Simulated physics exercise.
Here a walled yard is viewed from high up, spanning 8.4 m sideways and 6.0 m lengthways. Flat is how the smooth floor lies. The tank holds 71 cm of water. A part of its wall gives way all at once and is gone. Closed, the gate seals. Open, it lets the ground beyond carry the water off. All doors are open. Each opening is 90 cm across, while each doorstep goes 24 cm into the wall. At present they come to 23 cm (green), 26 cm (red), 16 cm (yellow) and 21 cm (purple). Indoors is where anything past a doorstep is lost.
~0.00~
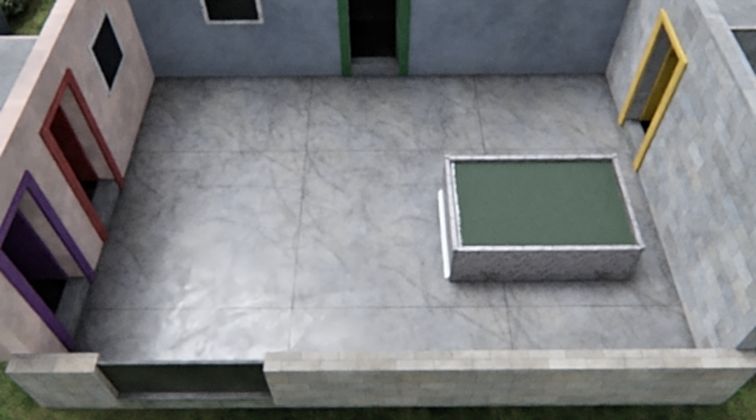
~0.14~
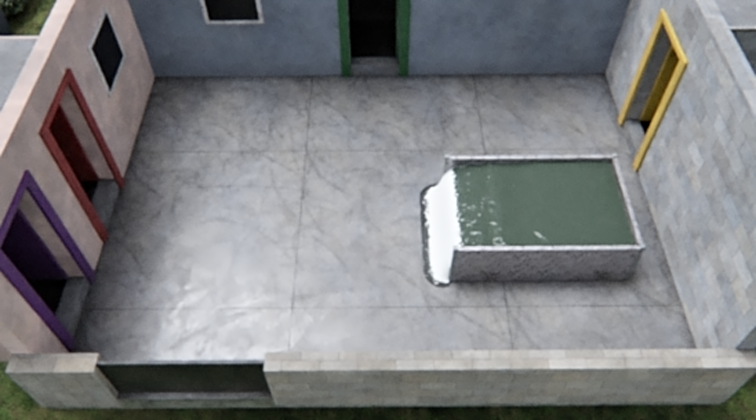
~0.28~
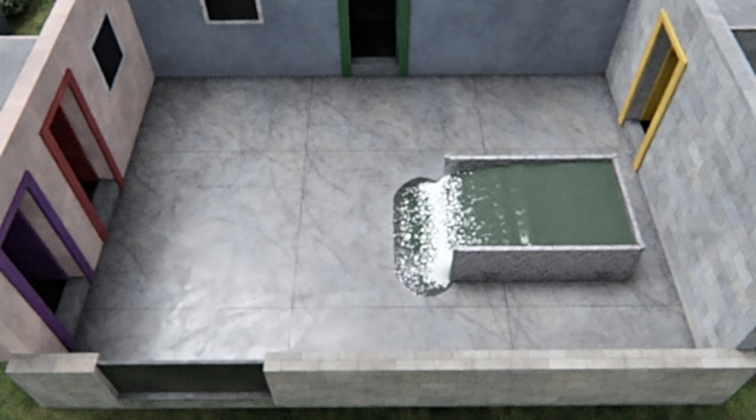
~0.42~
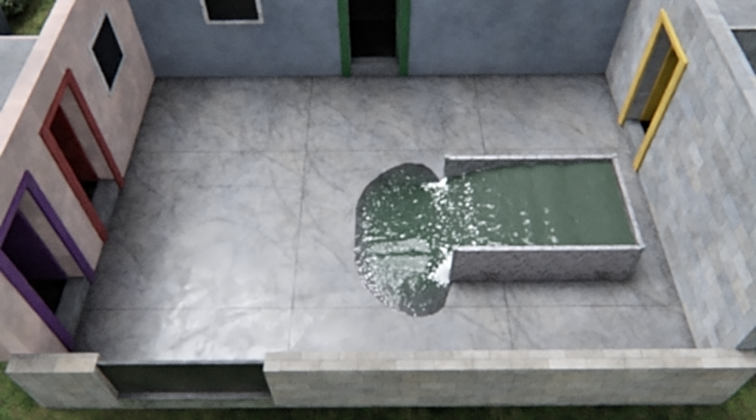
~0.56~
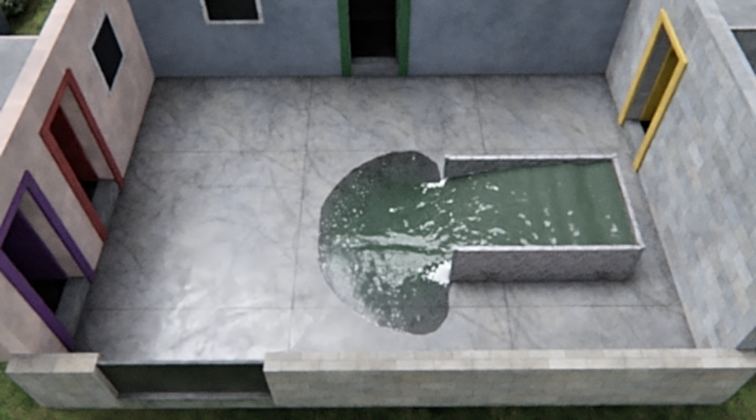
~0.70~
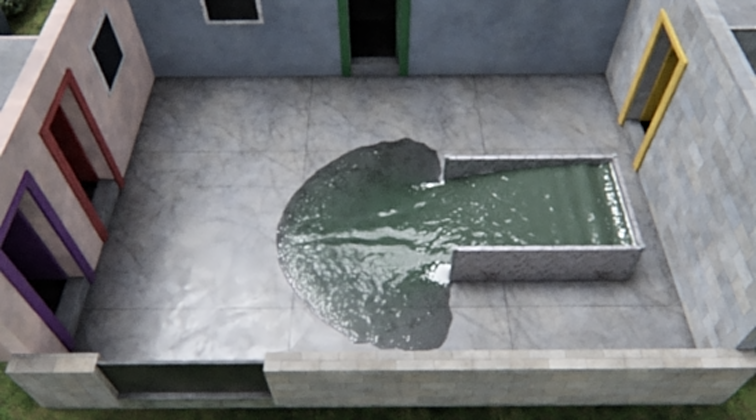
A stone tank loses its left wall and green water spreads across the gray floor.
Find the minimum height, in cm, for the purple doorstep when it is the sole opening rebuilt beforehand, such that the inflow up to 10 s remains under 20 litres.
The minimum height is about 23 cm.
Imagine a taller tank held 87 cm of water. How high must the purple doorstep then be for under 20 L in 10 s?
A step of about 29 cm does it.
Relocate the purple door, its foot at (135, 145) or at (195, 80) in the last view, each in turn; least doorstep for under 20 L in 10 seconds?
Roughly 15 and 18 cm.
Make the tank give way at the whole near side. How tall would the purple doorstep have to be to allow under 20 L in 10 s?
About 14.5 cm.
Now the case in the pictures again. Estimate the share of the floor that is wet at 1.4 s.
40 %.
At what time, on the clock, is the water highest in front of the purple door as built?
Peak time: Around 3.4 s.
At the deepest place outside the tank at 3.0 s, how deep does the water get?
It gets to close to 38 centimetres there.
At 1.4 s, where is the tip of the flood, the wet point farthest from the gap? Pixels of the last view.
Front tip: Approx. (124, 216) px.
After 1.4 s water covers 40 % of the floor, deepest (30 cm) near (439, 252); it has not reached the purple door.
After 3.0 s water covers 60 % of the floor, deepest (38 cm) near (61, 381); 28 cm at the purple door, 1 litre in over its 21 cm doorstep.
After 10.0 s water covers 95 % of the floor, deepest (15 cm) near (628, 161); 5 cm at the purple door, 28 litres in over its 21 cm doorstep.
At the purple door as built, the water arrived by 1.8 s and peaked near 31 cm at 3.4 s.
Run again over the same 10 s with other heights there, 28 litres in over 21 cm, 5 litres over 28 cm. The limit of 20 litres is kept from about 23 cm up.
